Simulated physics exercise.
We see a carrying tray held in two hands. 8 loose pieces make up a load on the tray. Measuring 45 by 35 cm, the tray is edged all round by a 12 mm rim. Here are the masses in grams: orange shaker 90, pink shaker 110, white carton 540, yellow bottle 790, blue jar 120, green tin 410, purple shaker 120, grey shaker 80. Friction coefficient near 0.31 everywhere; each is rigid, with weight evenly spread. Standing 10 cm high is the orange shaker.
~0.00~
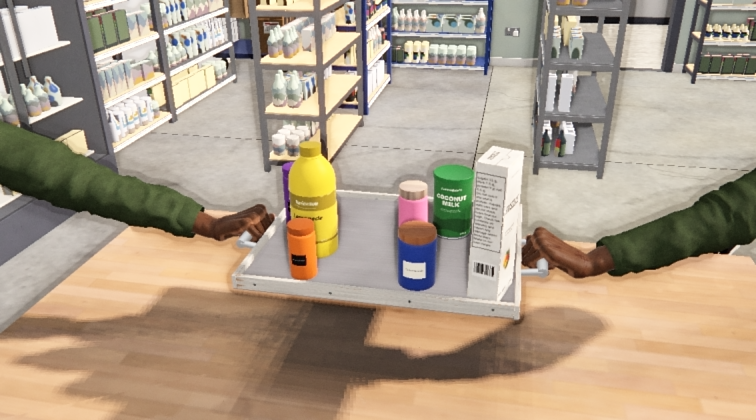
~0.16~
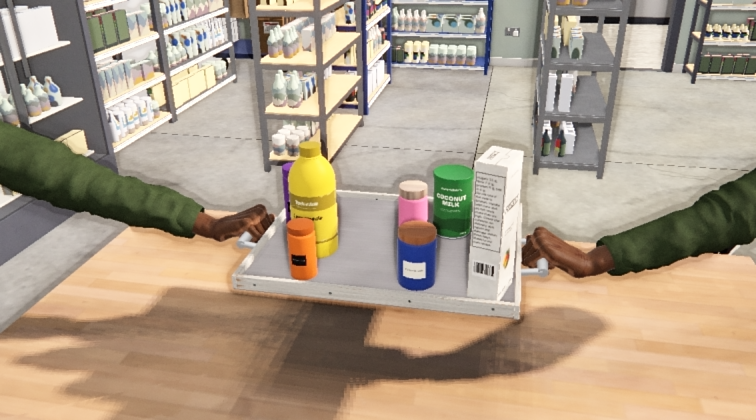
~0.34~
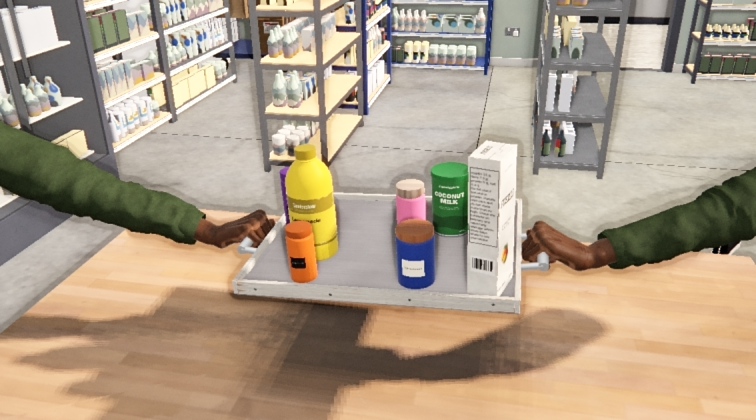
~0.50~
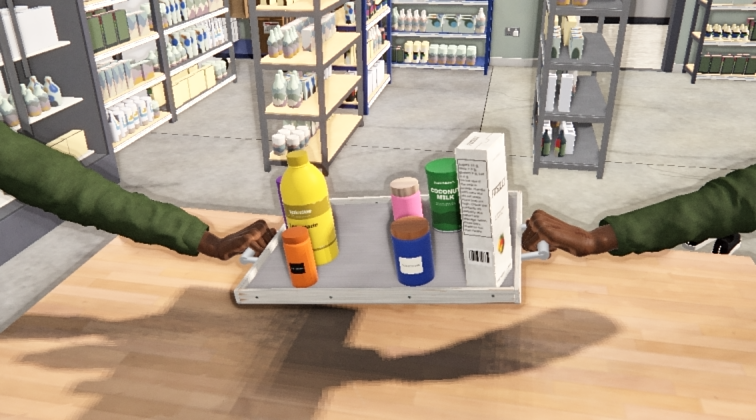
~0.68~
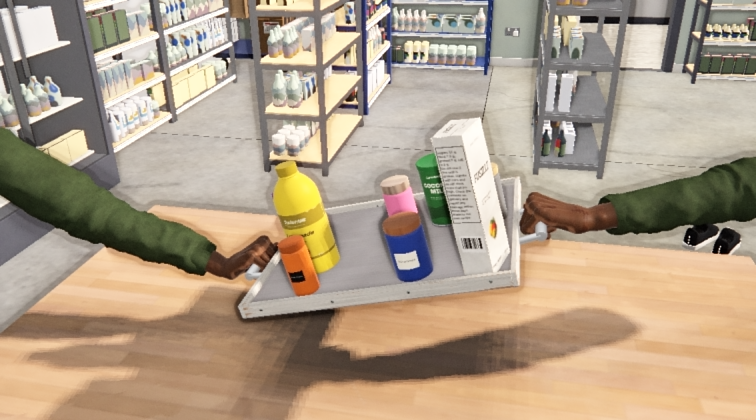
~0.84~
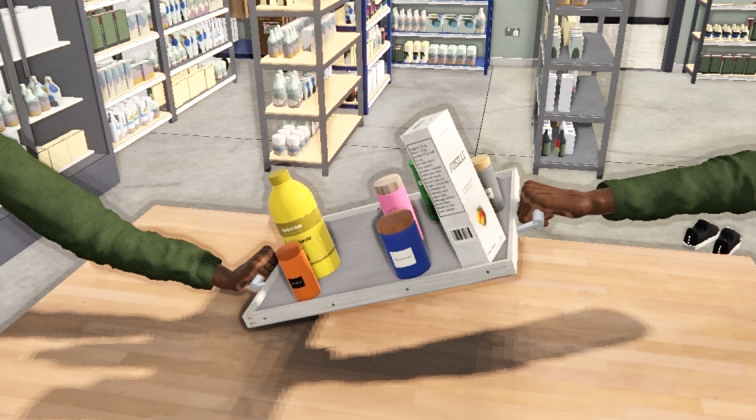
Two hands holding a tray of bottles and containers above a wooden surface, tilting it left-side down as the white carton leans left.
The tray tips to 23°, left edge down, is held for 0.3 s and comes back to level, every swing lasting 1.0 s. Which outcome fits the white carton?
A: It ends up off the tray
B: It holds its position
B.
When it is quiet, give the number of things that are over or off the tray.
In total, 8.
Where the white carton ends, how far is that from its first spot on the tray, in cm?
It ends about 31 centimetres from where it started.
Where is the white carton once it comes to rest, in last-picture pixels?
About (323, 237).
Around 1.24 s, tray at 23°, left edge down; purple shaker now off the tray; white carton on its side near (360, 245); pink shaker on its side.
Around 1.64 s, tray at 20°, left edge down; orange shaker, pink shaker, yellow bottle and blue jar now off the tray; white carton on its side near (346, 250); green tin tipped 27° against what carries it.
Around 1.94 s, tray at 10°, left edge down; green tin now off the tray; white carton on its side near (321, 246); grey shaker on its side.
Finally (2.9 s), off the tray, orange shaker, pink shaker, yellow bottle, blue jar, green tin and purple shaker; on their side or leaning hard on the tray, white carton and grey shaker. In the last view, white carton near (323, 237).
